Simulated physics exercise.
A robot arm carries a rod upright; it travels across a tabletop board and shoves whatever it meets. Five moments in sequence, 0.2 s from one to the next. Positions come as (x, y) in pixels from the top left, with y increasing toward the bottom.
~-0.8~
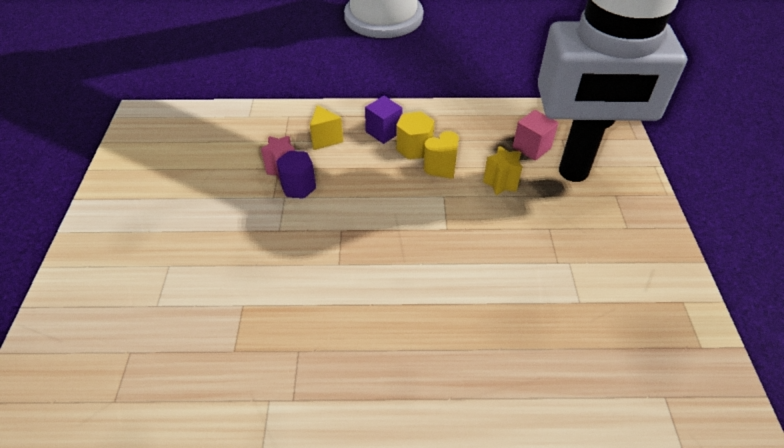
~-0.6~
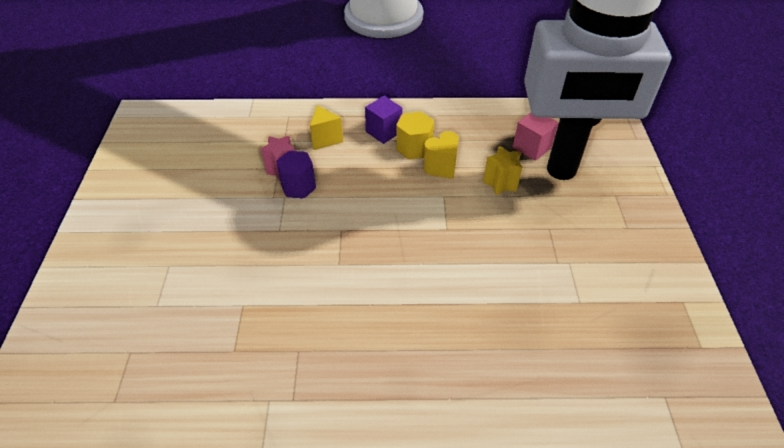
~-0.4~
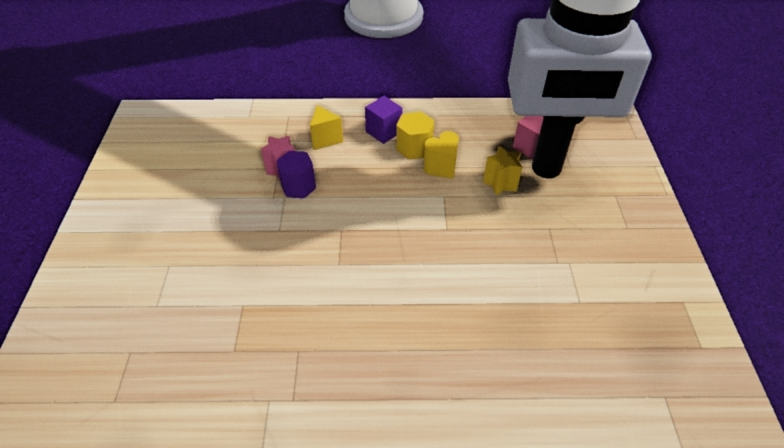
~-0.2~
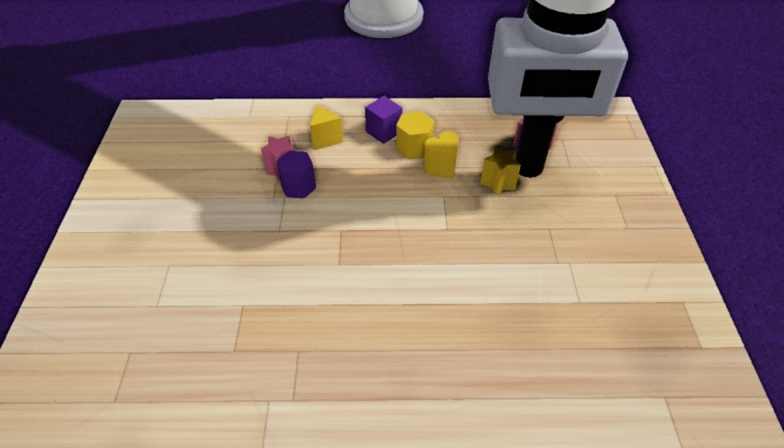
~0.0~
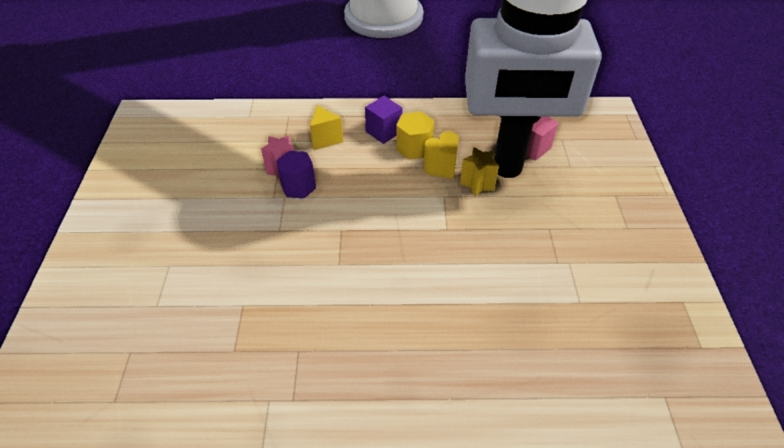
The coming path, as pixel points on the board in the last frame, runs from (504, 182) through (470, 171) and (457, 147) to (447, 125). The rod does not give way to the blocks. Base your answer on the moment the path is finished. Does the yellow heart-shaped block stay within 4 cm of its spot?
Yes, that is how it ends up.
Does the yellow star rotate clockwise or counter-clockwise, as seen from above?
From above, counter-clockwise.
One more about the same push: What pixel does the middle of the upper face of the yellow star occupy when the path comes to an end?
Expect it around (449, 154).
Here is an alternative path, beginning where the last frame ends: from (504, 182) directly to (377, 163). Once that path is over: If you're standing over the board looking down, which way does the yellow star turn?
It is turned anticlockwise.
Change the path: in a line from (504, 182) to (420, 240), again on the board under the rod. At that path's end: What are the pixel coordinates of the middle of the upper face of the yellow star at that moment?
At the end it should sit near (456, 165).
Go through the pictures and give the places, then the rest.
In the first picture, lower end of the rod (573, 173), tops of blocks, yellow six-sided block (416, 123), yellow heart-shaped block (444, 143), yellow star (506, 158), pink square (538, 122).
In the second picture, rod (561, 171), blocks as before.
In the third picture, rod (546, 170), blocks as before.
In the fourth picture, rod (528, 169), yellow star (503, 158).
In the fifth picture, rod (507, 169), yellow six-sided block (416, 123), yellow heart-shaped block (444, 143), yellow star (482, 158), pink square (538, 122).
The first path, step by step. One third of the way, rod (471, 158); yellow heart-shaped block (423, 140), turned 20° clockwise; yellow star (449, 154), turned 25° anticlockwise.
Two thirds of the way, rod (458, 134); yellow six-sided block (413, 121); yellow heart-shaped block (422, 141), turned 25° clockwise; yellow star (449, 154), turned 35° anticlockwise.
At the end, rod (448, 112); yellow six-sided block (413, 121); yellow heart-shaped block (422, 141), turned 25° clockwise; yellow star (449, 154), turned 35° anticlockwise; pink square not moved.
